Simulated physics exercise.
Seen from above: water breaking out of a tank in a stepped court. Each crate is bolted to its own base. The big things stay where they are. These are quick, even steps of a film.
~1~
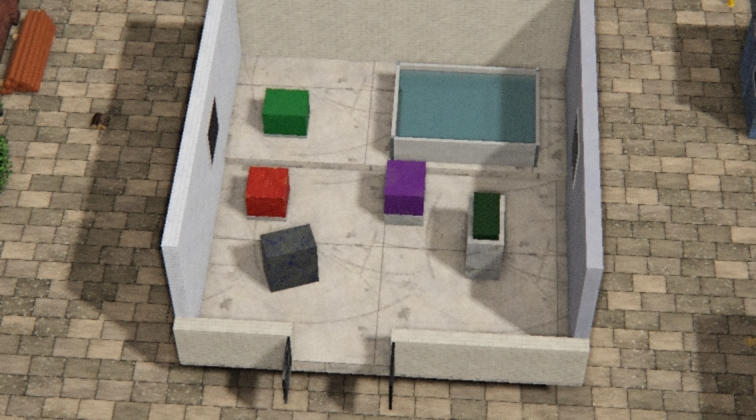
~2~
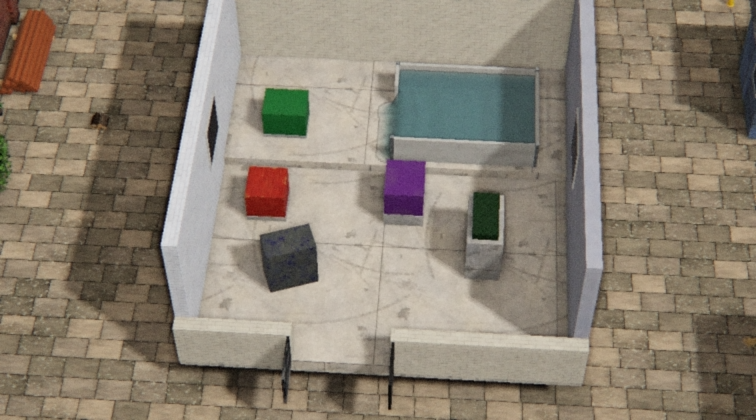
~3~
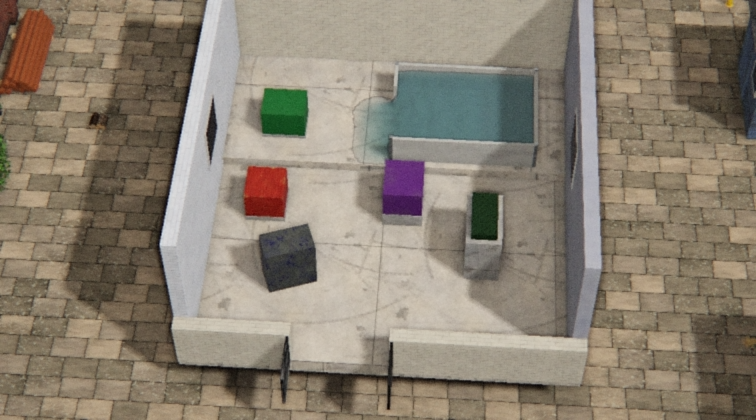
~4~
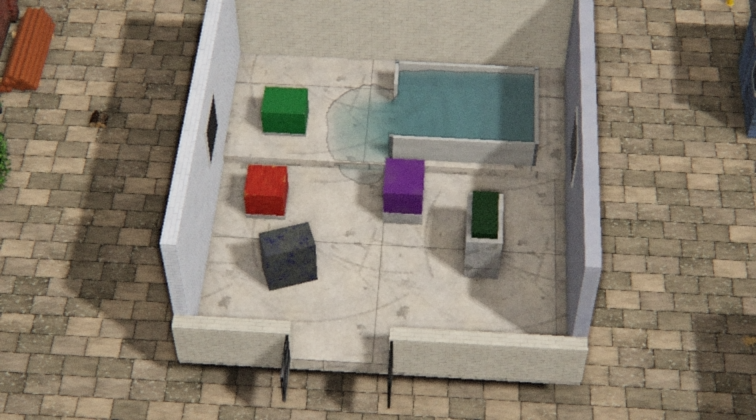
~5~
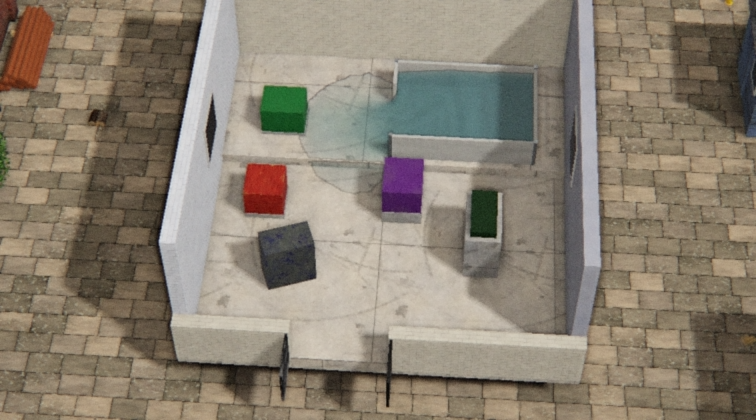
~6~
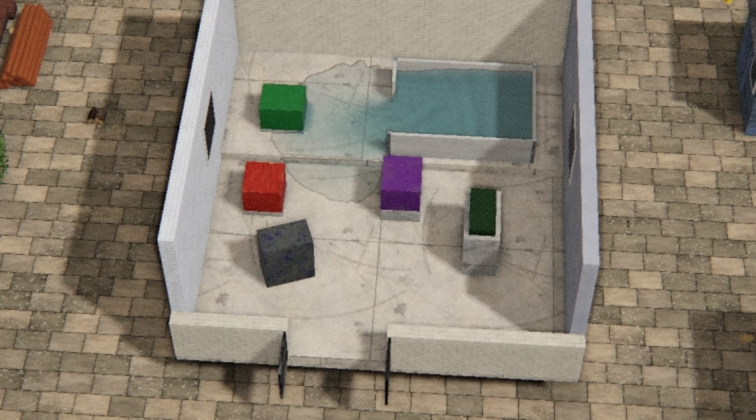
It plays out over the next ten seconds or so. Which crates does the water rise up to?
In the end: The purple crate escapes dry; the green crate is wetted; the red crate is wetted.
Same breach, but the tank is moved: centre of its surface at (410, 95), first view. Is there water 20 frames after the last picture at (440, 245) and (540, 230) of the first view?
One after the other: Not flooded, not flooded.
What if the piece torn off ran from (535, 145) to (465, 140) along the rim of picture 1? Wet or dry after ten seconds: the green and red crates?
Then: The green crate remains dry, the red crate takes water.
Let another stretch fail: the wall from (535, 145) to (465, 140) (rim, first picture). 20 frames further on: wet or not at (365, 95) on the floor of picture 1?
Verdict: No water.
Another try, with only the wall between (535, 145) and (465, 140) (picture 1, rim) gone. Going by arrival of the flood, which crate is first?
I say the one in purple.
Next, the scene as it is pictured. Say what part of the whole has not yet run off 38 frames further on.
Near 100 in a hundred.
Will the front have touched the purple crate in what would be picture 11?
One by one: At purple untouched.
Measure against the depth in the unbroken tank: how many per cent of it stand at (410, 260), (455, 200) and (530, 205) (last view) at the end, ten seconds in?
In that order: 8, 6 and 6 per cent.
A moment on, water covers 25 % of the floor; the purple crate not reached, the green crate water round its plinth, the red crate water round its plinth.
Next, water covers 30 % of the floor; the purple crate not reached, the green crate water round its plinth, the red crate water round its plinth.
Then, water covers 45 % of the floor; the purple crate not reached, the green crate water round its plinth, the red crate water round its plinth.
Later, water covers 75 % of the floor; the purple crate water round its plinth, the green crate water round its plinth, the red crate water round its plinth.
In the end, water covers 100 % of the floor; the purple crate stayed above the water, the green crate was topped, the red crate was topped.
